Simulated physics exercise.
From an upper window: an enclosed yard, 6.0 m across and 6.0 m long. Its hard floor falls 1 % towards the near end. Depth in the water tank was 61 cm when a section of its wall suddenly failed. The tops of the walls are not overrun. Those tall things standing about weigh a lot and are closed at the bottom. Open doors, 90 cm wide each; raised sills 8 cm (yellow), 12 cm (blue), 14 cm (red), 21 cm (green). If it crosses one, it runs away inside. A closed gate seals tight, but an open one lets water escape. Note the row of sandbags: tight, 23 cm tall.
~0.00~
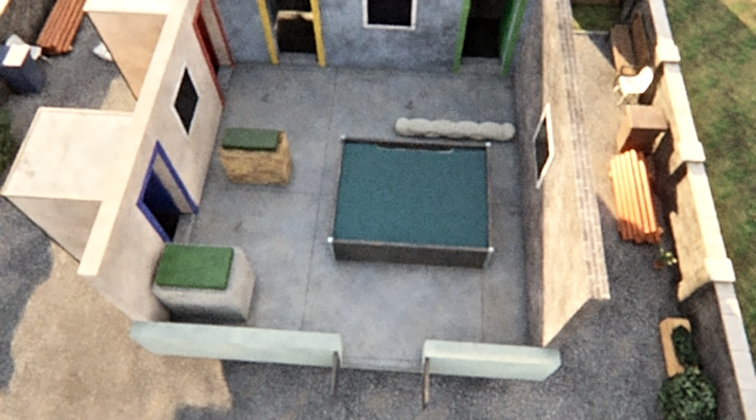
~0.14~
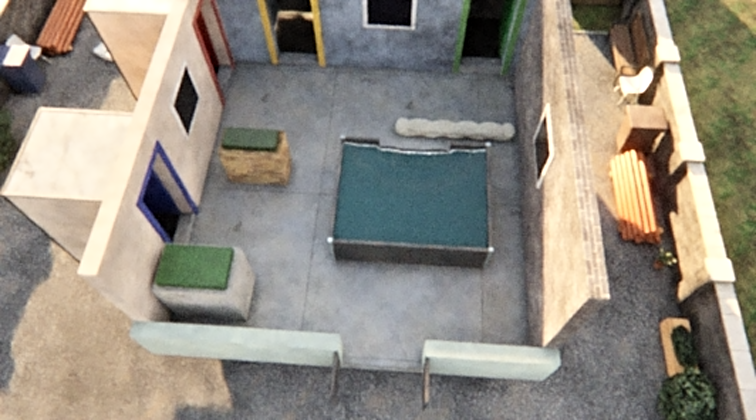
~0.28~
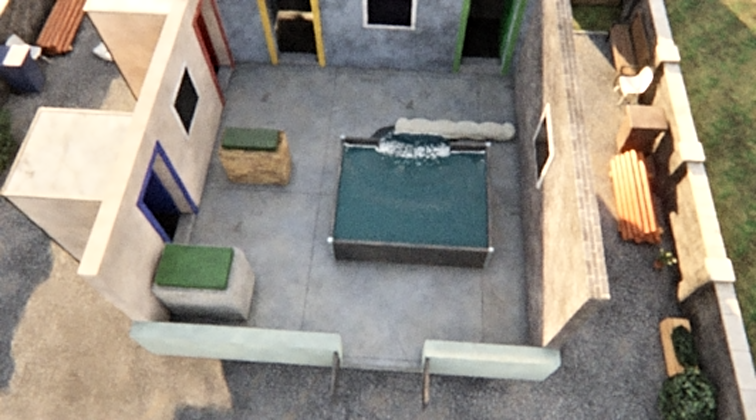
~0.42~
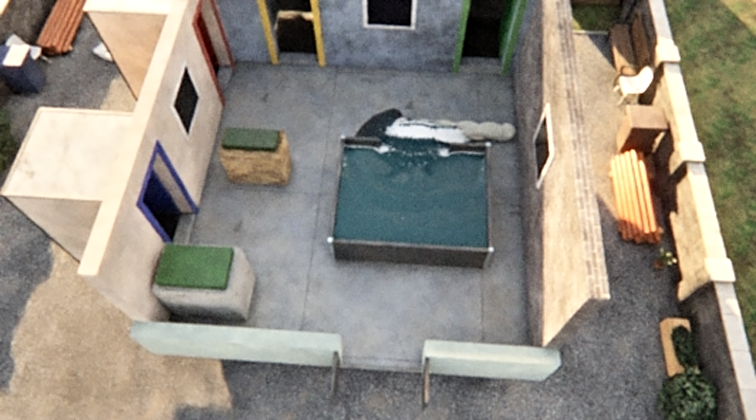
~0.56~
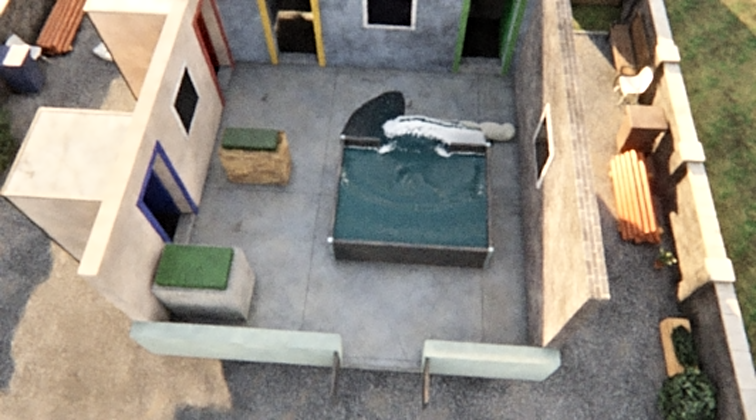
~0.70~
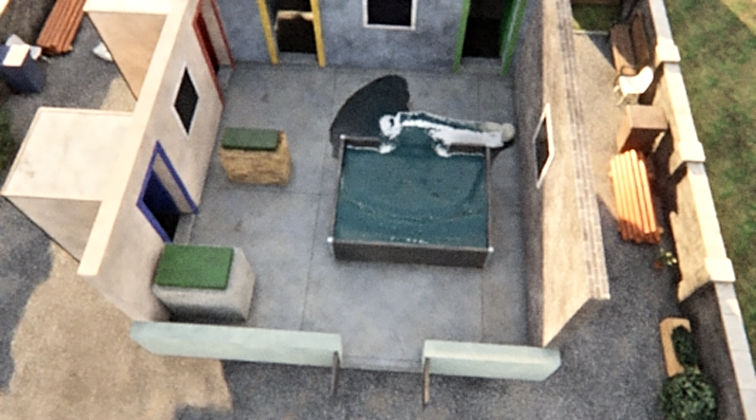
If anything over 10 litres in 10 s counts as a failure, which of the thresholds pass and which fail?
The yellow door fails. The blue door passes. The red door fails. The green door passes.
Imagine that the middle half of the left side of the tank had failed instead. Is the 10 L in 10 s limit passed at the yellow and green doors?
Lab note: Vs limit, yellow door limit exceeded; green door inside limit.
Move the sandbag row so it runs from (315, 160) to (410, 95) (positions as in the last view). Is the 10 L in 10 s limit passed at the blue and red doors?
Doors: Blue stays under / red stays under.
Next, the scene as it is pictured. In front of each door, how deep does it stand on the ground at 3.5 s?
You'd get yellow at 11 cm, blue at 0 cm, red at 24 cm, and green at 15 cm.
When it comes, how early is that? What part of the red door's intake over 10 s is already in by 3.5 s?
Fraction in by then: Around 50 per cent.
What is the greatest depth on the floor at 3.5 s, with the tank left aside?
Max depth: About 29 centimetres.
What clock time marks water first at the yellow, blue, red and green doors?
So, yellow at 1.4 s, then blue at 4.5 s, red at 2.2 s, and green at 1.5 s.
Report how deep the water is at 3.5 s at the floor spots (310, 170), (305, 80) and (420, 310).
Taking the spots in order: 1 cm, 11 cm, 0 cm.
After 1.4 s water covers 30 % of the floor and is deepest (48 cm) near (415, 143); yellow door not reached, blue door not reached, red door not reached, green door not reached.
After 2.2 s water covers 50 % of the floor and is deepest (39 cm) near (415, 143); yellow door 14 cm at the sill, 6 L in, blue door not reached, red door not reached, green door 13 cm at the sill, 0 L in.
After 3.5 s water covers 60 % of the floor and is deepest (29 cm) near (415, 143); yellow door 11 cm at the sill, 20 L in, blue door not reached, red door 24 cm at the sill, 45 L in, green door 15 cm at the sill, 0 L in.
After 6.0 s water covers 85 % of the floor and is deepest (21 cm) near (528, 360); yellow door 12 cm at the sill, 34 L in, blue door 5 cm at the sill, 0 L in, red door 17 cm at the sill, 88 L in, green door 9 cm at the sill, 1 L in.
After 10.0 s water covers 95 % of the floor and is deepest (18 cm) near (187, 256); yellow door 9 cm at the sill, 59 L in, blue door 10 cm at the sill, 0 L in, red door 11 cm at the sill, 95 L in, green door 6 cm at the sill, 1 L in.
